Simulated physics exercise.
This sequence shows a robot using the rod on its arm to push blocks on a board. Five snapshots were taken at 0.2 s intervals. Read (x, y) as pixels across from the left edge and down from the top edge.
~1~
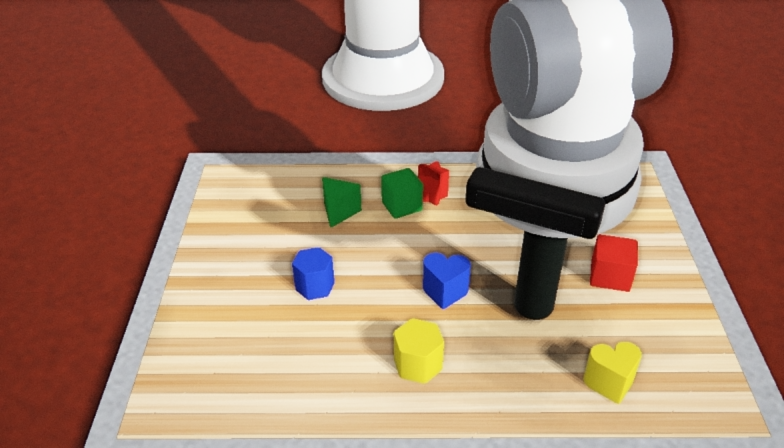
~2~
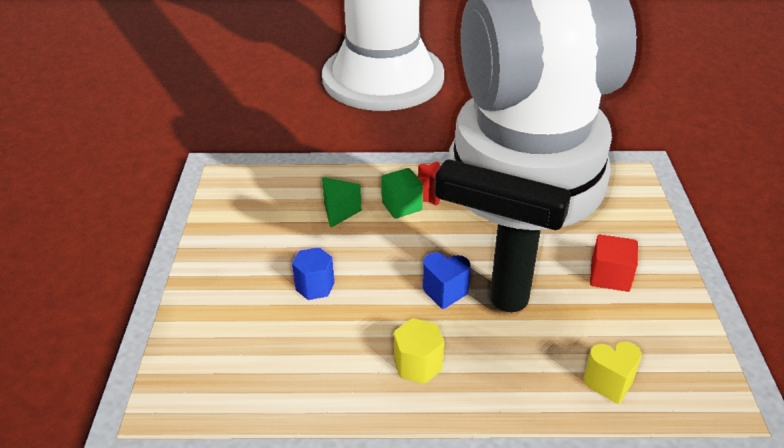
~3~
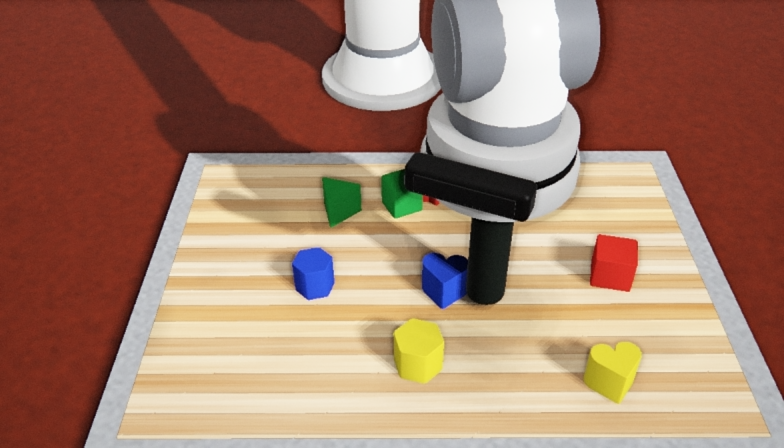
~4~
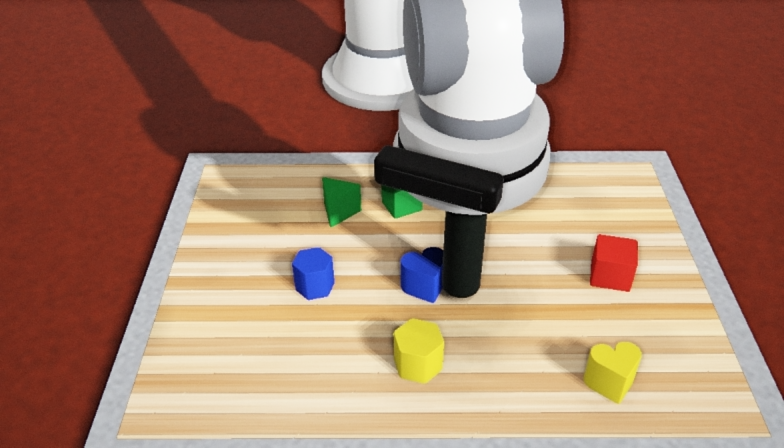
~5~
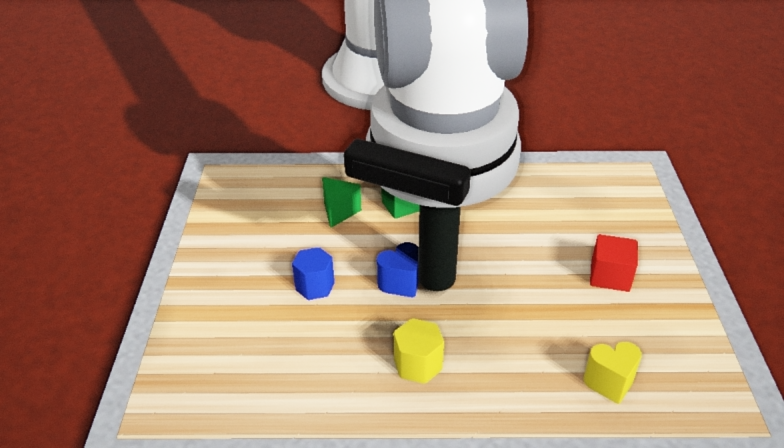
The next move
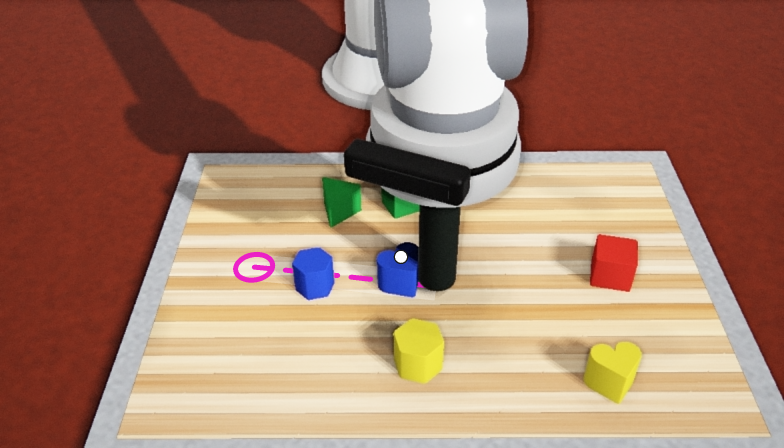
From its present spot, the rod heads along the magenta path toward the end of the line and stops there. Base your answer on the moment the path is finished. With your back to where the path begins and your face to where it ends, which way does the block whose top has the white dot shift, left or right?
The shift is to the right of that direction.
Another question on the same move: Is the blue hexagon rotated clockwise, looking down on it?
No
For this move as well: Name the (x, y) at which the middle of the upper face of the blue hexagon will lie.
The spot you're after is about (252, 268) in the image.
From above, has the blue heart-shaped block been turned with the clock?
I'd say yes.
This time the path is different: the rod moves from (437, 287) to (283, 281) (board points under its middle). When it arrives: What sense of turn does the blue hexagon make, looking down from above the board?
From the top, the block rotates counterclockwise.
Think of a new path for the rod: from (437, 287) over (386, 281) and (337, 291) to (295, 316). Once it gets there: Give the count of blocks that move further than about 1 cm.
The count is two.
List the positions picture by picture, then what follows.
In the first picture, rod tip at (534, 307); block tops, blue hexagon at (312, 260); green triangle at (337, 187); blue heart-shaped block at (447, 266).
In the second picture, rod at (509, 300); blocks unchanged.
In the third picture, rod at (485, 293); blocks unchanged.
In the fourth picture, rod at (461, 286); blue heart-shaped block at (425, 261).
In the fifth picture, rod at (437, 280); blue hexagon at (312, 260); green triangle at (337, 187); blue heart-shaped block at (401, 257).
Path on the board, from (437, 287) to (254, 267); the dot is on the blue heart-shaped block.
What follows on the original path. One third of the way, rod at (373, 273); blue hexagon at (295, 261), turned 20° anticlockwise; blue heart-shaped block at (336, 250).
Two thirds of the way, rod at (313, 266); blue hexagon at (274, 263), turned 85° anticlockwise; blue heart-shaped block at (279, 237).
At the end, rod at (253, 260); blue hexagon at (252, 268), turned 150° anticlockwise; green triangle in place; blue heart-shaped block at (229, 224), turned 45° clockwise.
